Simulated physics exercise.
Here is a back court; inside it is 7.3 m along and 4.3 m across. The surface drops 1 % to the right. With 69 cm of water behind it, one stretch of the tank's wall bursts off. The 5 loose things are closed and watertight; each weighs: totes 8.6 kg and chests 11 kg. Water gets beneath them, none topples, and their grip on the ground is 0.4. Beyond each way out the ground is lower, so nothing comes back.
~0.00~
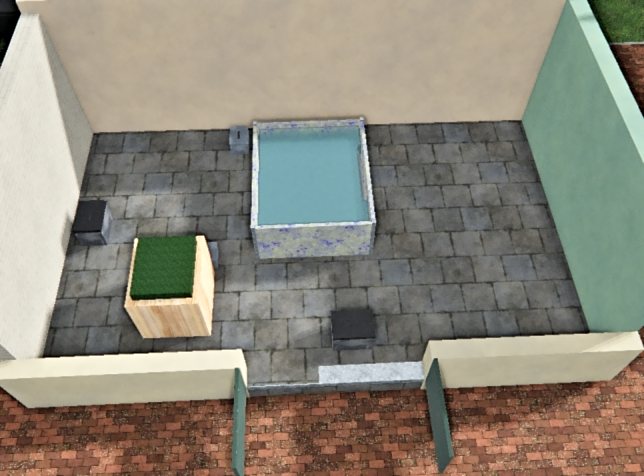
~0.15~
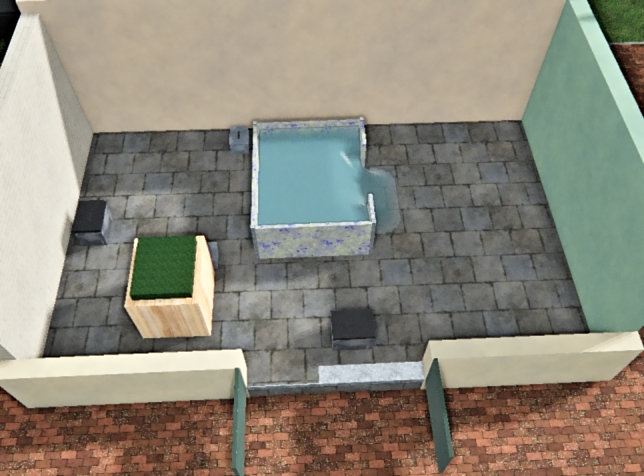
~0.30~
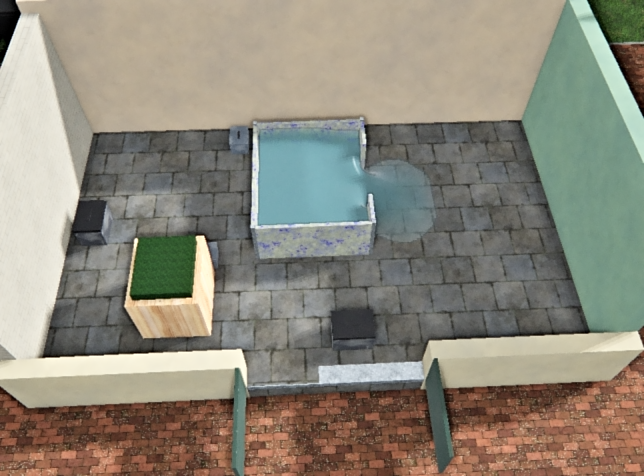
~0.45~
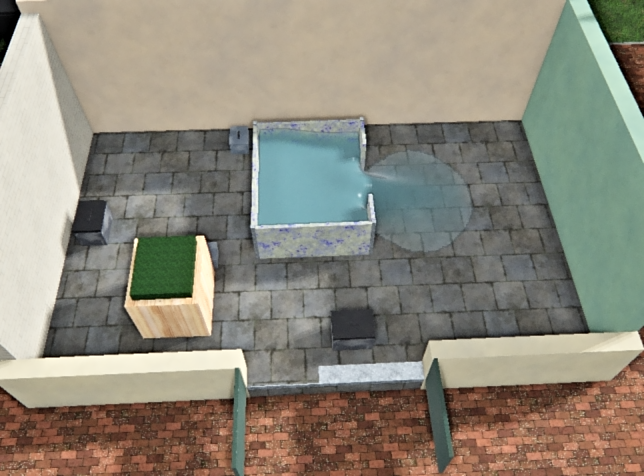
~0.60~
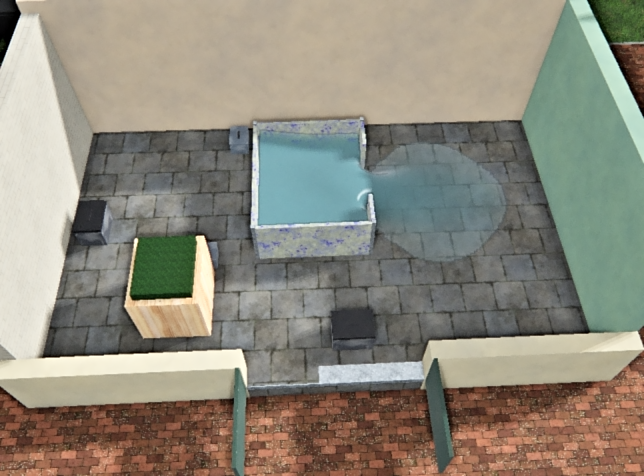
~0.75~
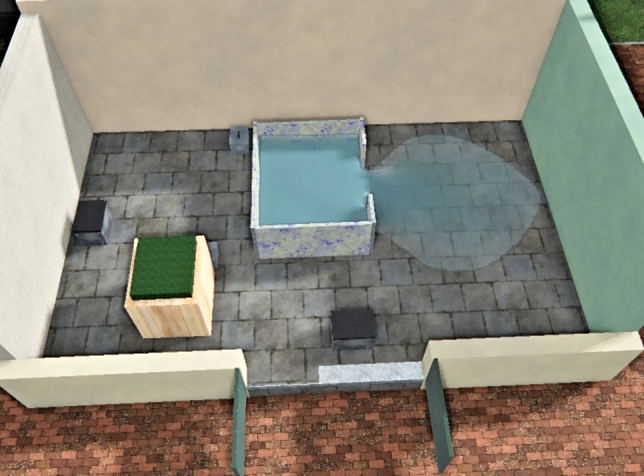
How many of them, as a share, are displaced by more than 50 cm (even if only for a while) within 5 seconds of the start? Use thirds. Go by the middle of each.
It is from one to two thirds.
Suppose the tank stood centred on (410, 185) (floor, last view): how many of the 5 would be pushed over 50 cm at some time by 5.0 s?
Then 3.
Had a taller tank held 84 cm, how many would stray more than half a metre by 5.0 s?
Then 2.
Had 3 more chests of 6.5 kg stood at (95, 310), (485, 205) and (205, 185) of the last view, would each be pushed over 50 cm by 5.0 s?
In turn: Less, past it, under.
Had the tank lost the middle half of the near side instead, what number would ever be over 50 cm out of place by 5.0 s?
Then 1.
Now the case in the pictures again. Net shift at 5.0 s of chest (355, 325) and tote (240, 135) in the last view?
In that order: 100 cm, 0 cm.
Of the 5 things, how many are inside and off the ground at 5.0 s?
At that moment 0.
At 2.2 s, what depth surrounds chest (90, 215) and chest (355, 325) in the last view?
About 0 and 0 cm.
After 1.1 s 0 of 5 are over 50 cm from their spots; 0 afloat.
After 2.2 s 0 of 5 are over 50 cm from their spots; 0 afloat.
After 3.5 s 0 of 5 are over 50 cm from their spots; 0 afloat.
After 5.0 s 2 of 5 are over 50 cm from their spots, and 2 have been at some point; 0 afloat.
